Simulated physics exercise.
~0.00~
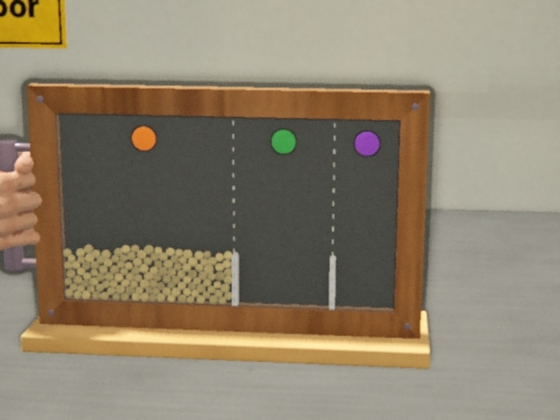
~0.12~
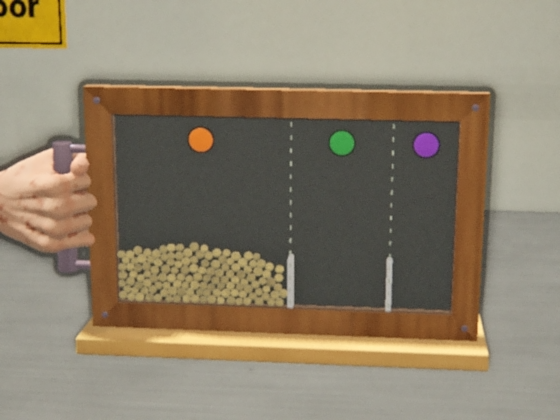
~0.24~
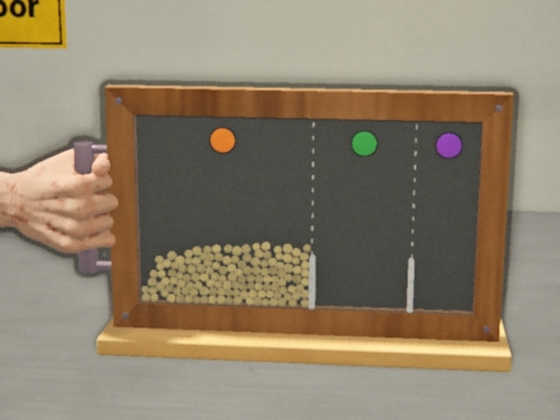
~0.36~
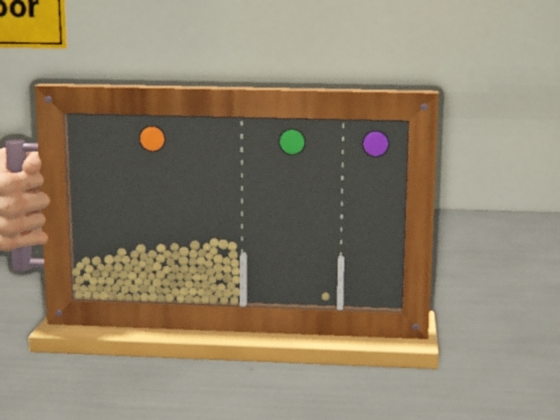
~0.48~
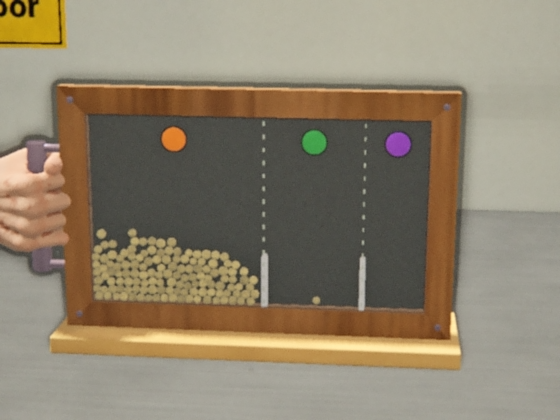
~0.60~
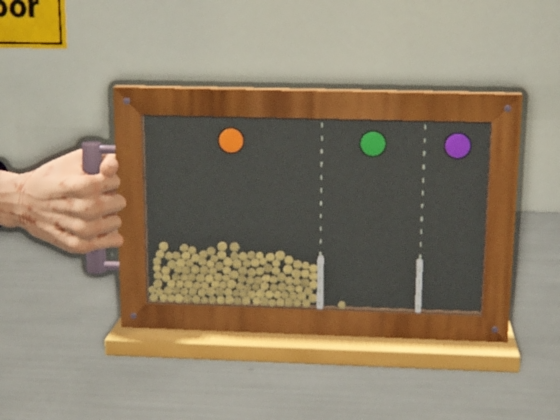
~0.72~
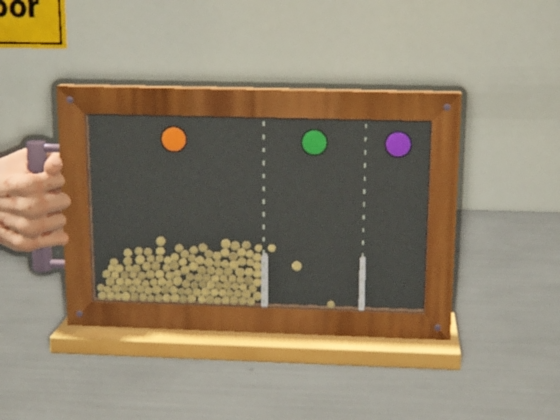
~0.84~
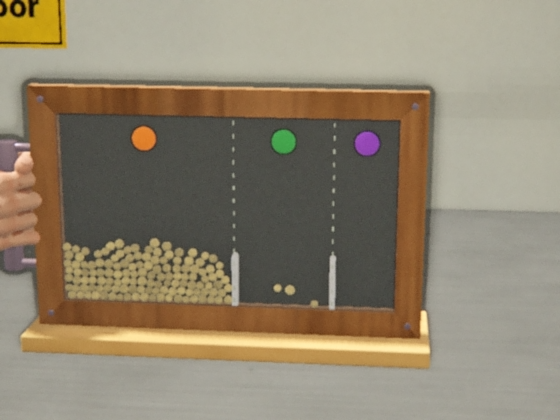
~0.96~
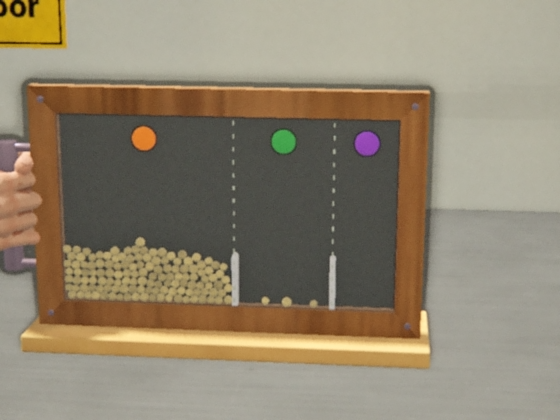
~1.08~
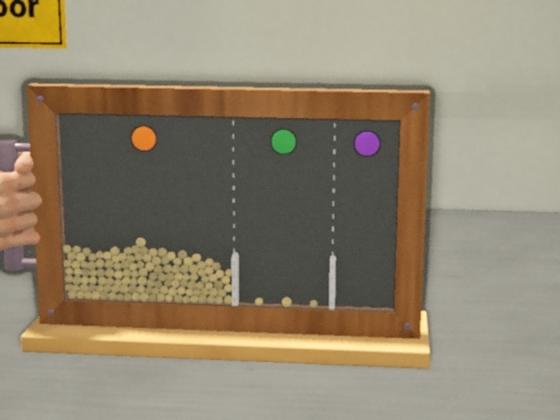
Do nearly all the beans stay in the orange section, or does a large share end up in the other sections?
Nearly all the beans stay in the orange section. Only a few end up past the divider, lying on the floor of the green section.
